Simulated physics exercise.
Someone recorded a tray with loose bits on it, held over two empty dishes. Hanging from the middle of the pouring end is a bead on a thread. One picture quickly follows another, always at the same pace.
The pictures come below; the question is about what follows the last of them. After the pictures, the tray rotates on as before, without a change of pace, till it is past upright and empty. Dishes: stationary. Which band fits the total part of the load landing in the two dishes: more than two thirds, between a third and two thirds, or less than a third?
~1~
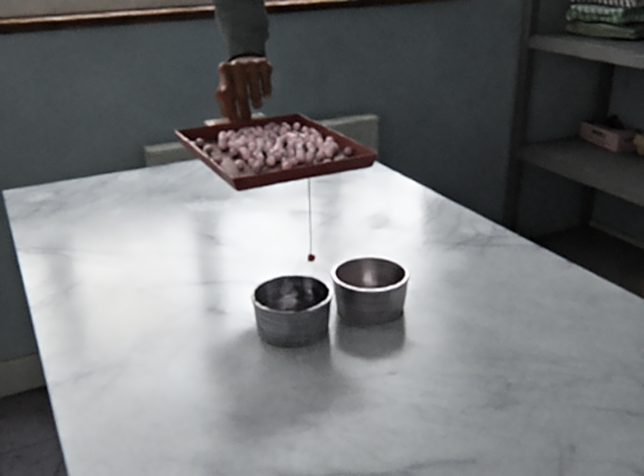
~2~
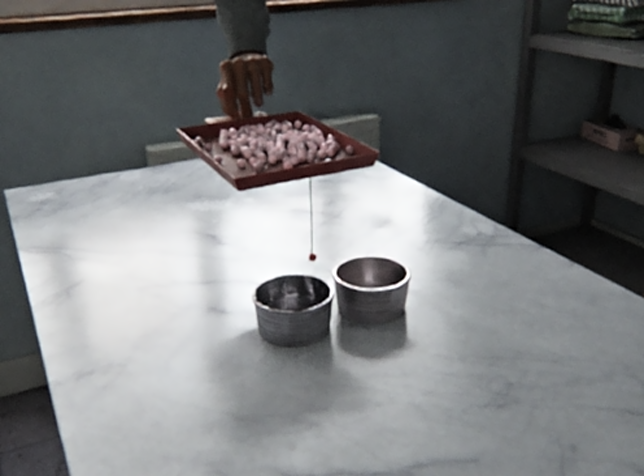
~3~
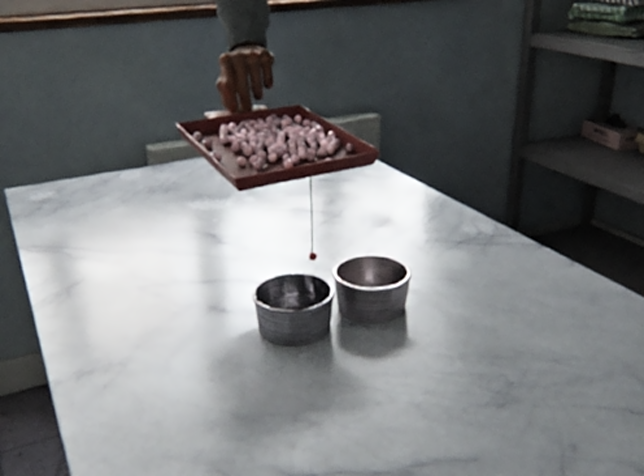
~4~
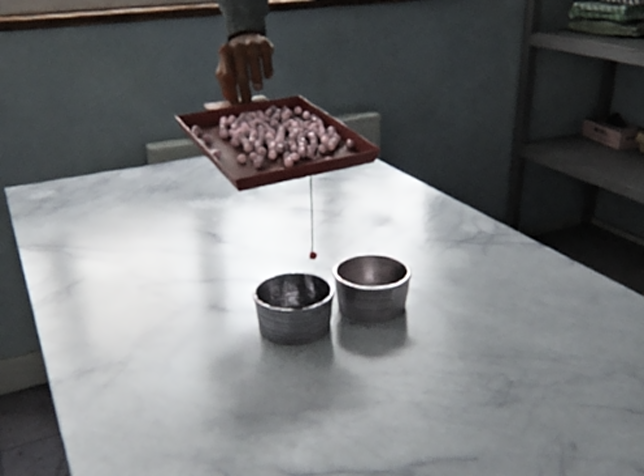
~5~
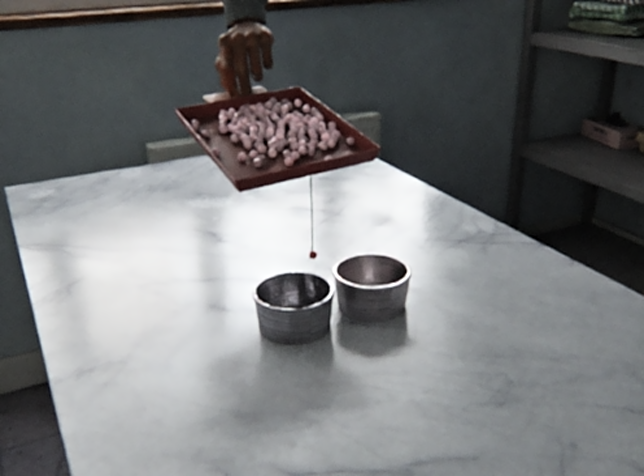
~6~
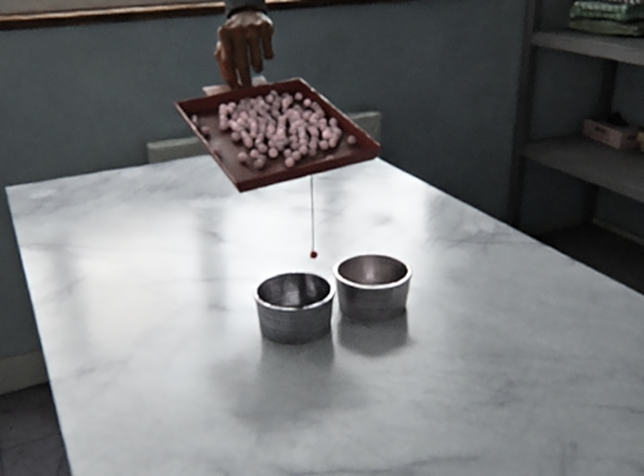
The dishes are left with a middle portion, a third to two thirds.
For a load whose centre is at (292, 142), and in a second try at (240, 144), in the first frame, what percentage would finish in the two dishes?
First case: Around 60 %; second case: Around 50 %.
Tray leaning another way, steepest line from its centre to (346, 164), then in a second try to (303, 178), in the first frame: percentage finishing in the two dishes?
You'd see roughly 50 per cent the first time and 80 per cent the second.
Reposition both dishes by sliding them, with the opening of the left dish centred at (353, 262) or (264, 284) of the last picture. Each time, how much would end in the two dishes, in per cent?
First position: Some 0 %; second position: Some 50 %.
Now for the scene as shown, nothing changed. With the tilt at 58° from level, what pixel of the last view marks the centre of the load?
The load is centred near (277, 156).
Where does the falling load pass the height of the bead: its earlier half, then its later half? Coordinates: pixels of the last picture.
Early-half point (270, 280); late-half point (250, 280).
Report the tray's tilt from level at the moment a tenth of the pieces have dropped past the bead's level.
Roughly 70 degrees from level.
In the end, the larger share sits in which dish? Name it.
Noted: The left-placed one ends with more.
Soon after the last picture, tray tipped steeply; nearly all on the tray; a stray few in the left dish; a stray few outside both; a stray few in the air.
A little later, tray tipped right over; a stray few on the tray; about half in the left dish; a stray few in the right dish; about half outside both; a small part in the air.
Later still, tray tipped past a quarter turn; about half in the left dish; a stray few in the right dish; about half outside both.
By the end, tray tipped past a quarter turn; about half in the left dish; a stray few in the right dish; about half outside both.
